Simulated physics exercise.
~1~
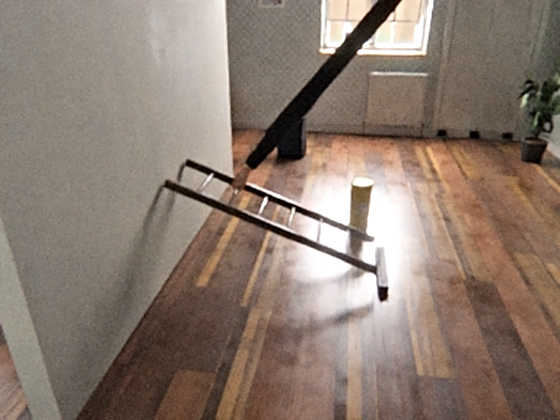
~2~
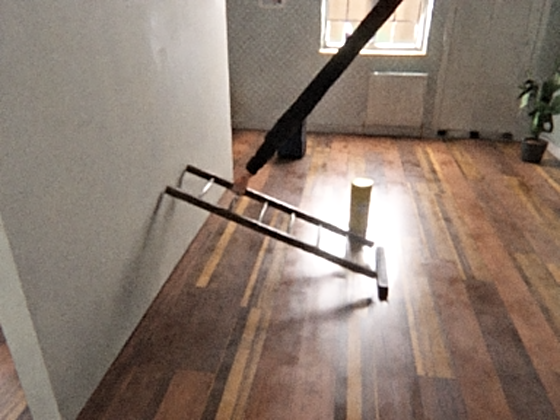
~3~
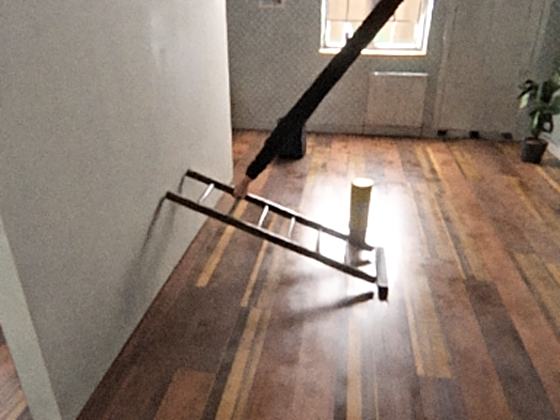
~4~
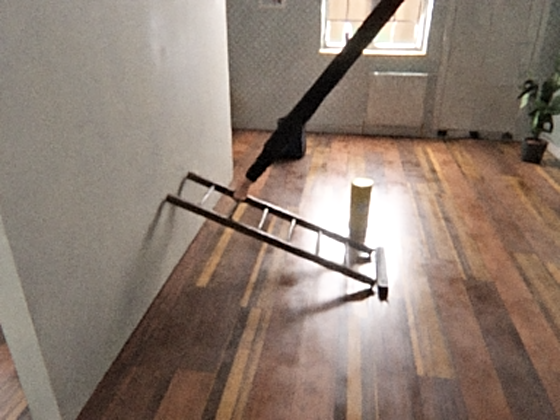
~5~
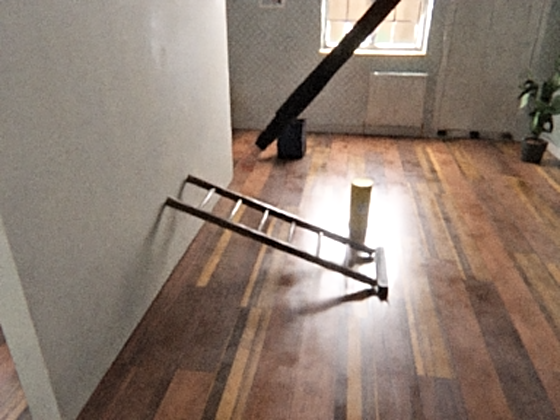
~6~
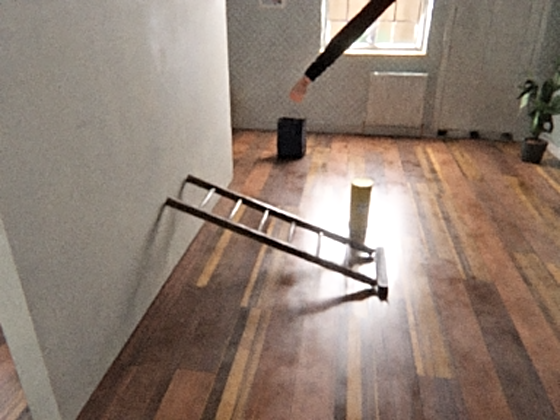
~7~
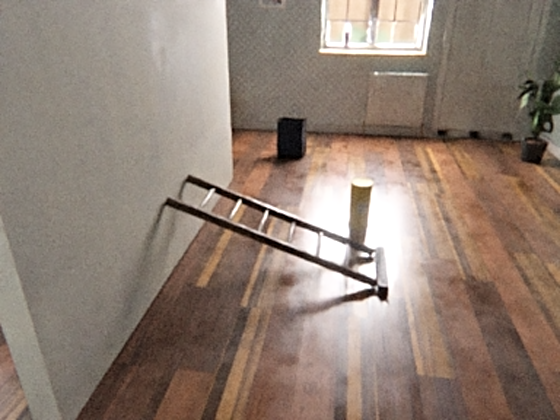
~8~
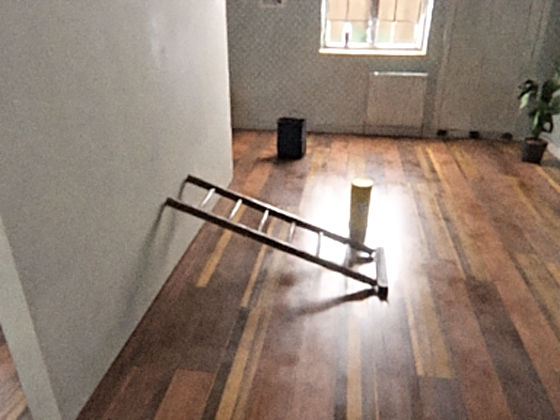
An arm lowering a brown ladder slightly against a wall, letting go and withdrawing, the ladder staying propped at a low slant.
